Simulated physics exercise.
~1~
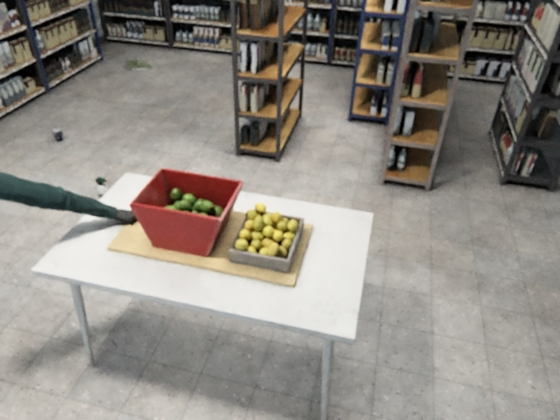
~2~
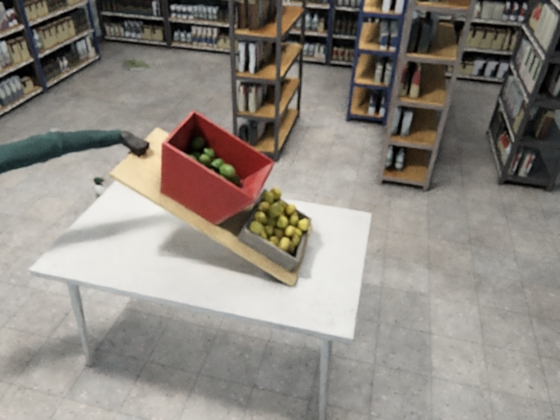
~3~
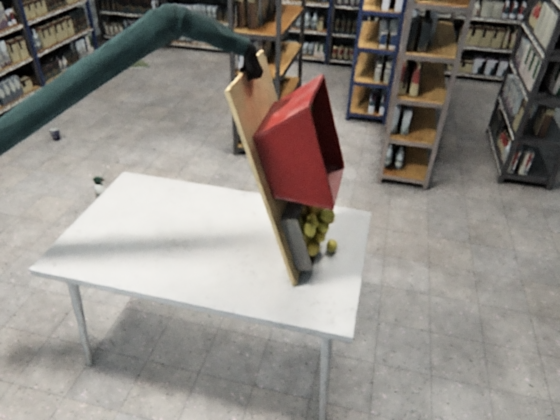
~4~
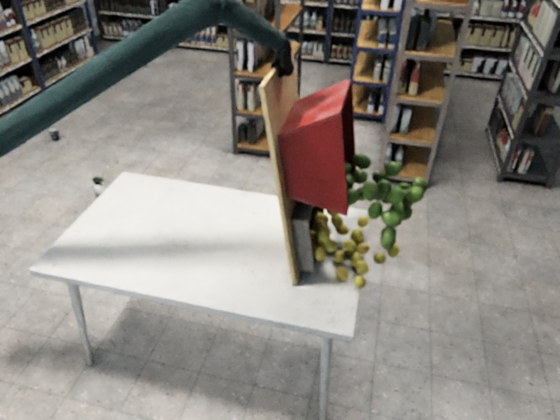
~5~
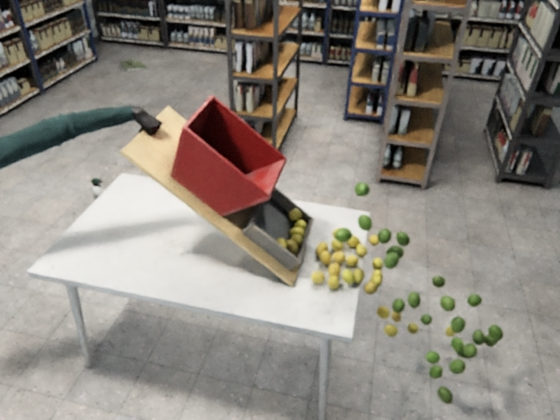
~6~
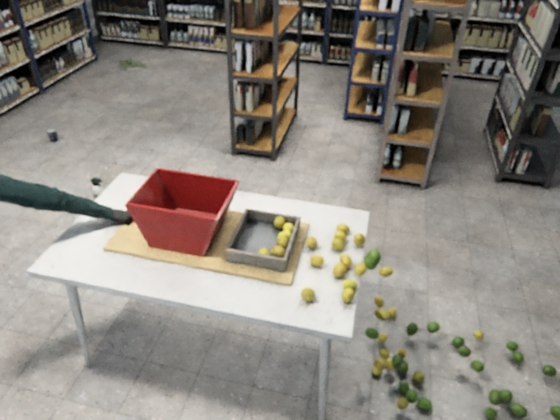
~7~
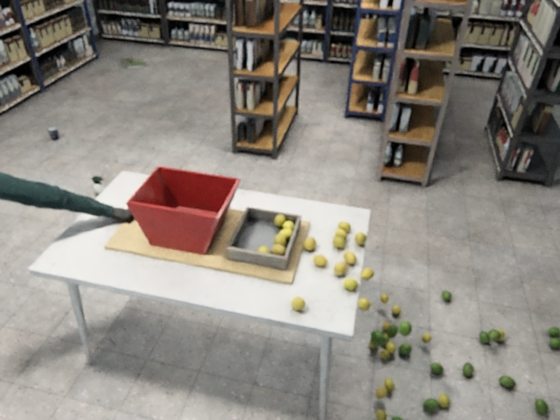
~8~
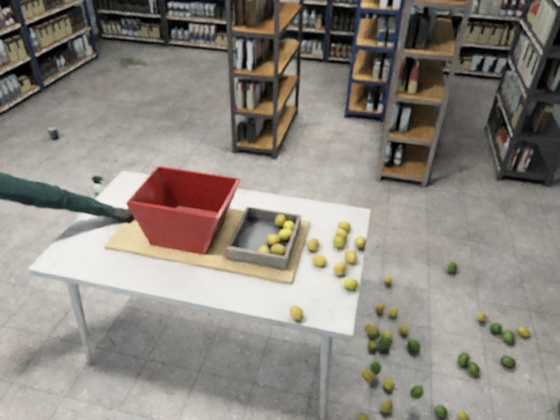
In a room lined with shelves, a green arm tips a board holding a red crate of green fruit and a grey crate of yellow fruit steeply rightward, spilling fruit across the table and floor, then lowers it flat, leaving the red crate empty and several yellow pieces in the grey.
